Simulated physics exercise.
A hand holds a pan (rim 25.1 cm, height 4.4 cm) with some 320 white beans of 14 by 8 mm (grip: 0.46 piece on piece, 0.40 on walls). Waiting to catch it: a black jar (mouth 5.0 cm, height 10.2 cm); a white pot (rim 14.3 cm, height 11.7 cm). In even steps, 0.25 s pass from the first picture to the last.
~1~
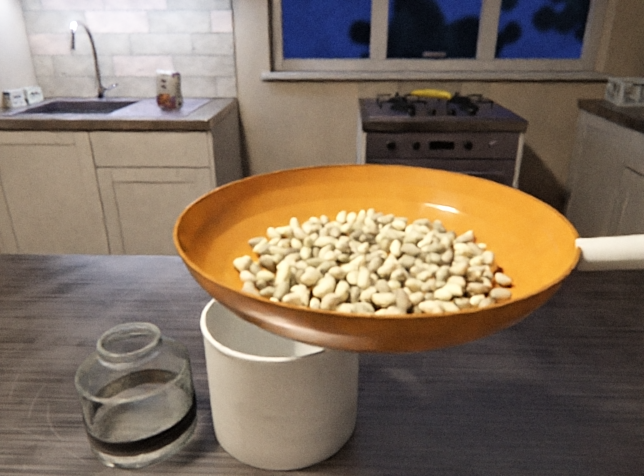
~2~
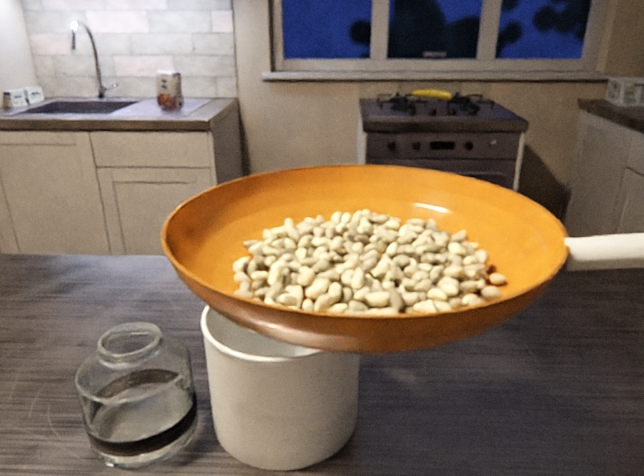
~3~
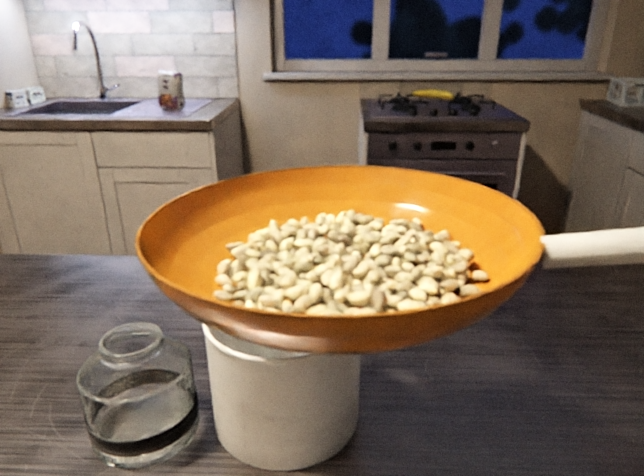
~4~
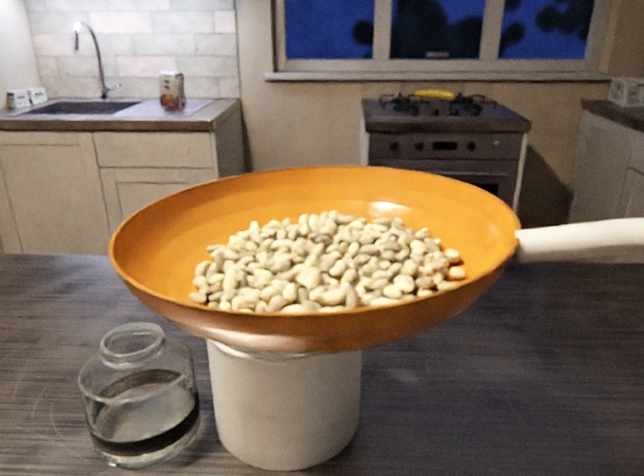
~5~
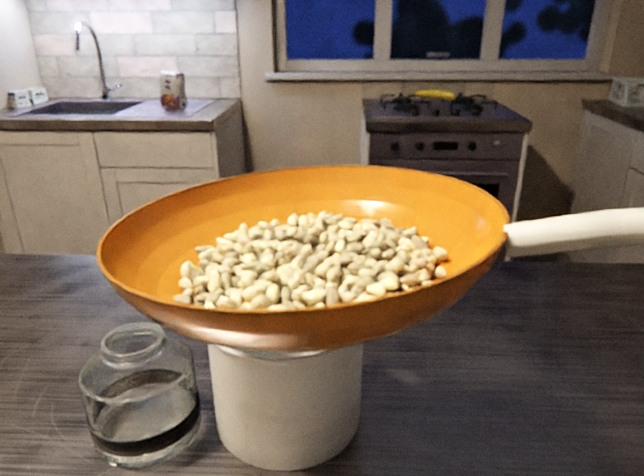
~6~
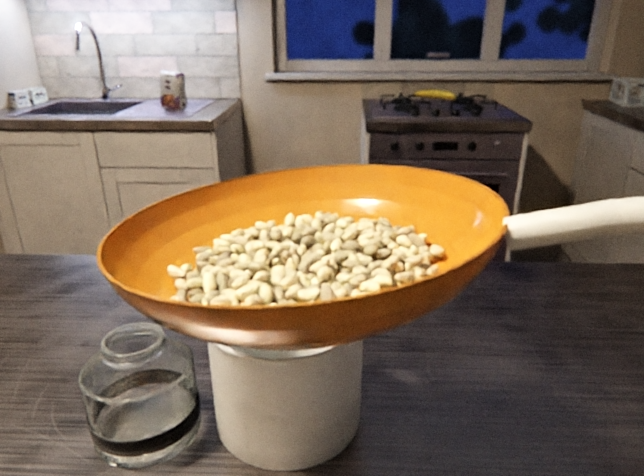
The clip shows an orange pan of pale beans above a white pot, beside a dark-banded glass jar on a kitchen counter; the pan slides a short way left, then tilts slightly, its left side lower, as the beans shift left.
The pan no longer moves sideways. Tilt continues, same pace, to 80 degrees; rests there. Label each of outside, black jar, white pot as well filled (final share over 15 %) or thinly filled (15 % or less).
Outside everything: Well filled, black jar: Thinly filled, white pot: Well filled.
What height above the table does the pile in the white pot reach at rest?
Roughly 2.0 cm.
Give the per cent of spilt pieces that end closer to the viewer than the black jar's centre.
Around 100%.
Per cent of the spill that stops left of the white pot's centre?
I'd estimate some 90 per cent.
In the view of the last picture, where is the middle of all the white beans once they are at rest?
Near (217, 466).
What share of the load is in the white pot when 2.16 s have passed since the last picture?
At that moment it's close to 5 per cent.
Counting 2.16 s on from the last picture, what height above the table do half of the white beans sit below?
Some 18 cm.
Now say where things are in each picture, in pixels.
In the first frame, pan at (367, 326); tilt 0 degrees; moved 0.0 cm; lip at (209, 193); top of the load at (342, 219); black jar at (137, 384); white pot at (282, 312).
In the second frame, pan at (358, 327); tilt 0 degrees; moved 0.7 cm; lip at (200, 193); top of the load at (337, 219).
In the third frame, pan at (339, 327); tilt 1 degrees; moved 2.3 cm; lip at (180, 196); top of the load at (321, 221).
In the fourth frame, pan at (320, 325); tilt 3 degrees; moved 3.9 cm; lip at (159, 200); top of the load at (314, 221).
In the fifth frame, pan at (313, 320); tilt 4 degrees; moved 4.6 cm; low side left; lip at (150, 203); top of the load at (304, 221).
In the sixth frame, pan at (315, 315); tilt 5 degrees; moved 4.6 cm; low side left; lip at (150, 205); top of the load at (301, 222); black jar at (141, 384); white pot at (285, 312).
Then, 0.83 s after the last picture, tilt 30 degrees; pan 100 %; middle of all pieces near (292, 243).
Then, 1.52 s after the last picture, tilt 50 degrees; pan 100 %; middle of all pieces near (254, 254).
Then, 2.16 s after the last picture, tilt 68 degrees; white pot 5 %, pan 65 %, outside 15 %, in the air 10 %; middle of all pieces near (222, 333).
Then, 2.77 s after the last picture, tilt 80 degrees; white pot 25 %, pan 15 %, outside 55 %, in the air 5 %; middle of all pieces near (207, 434).
In the end, white pot 25 %, pan 10 %, black jar 0 %, outside 65 %.
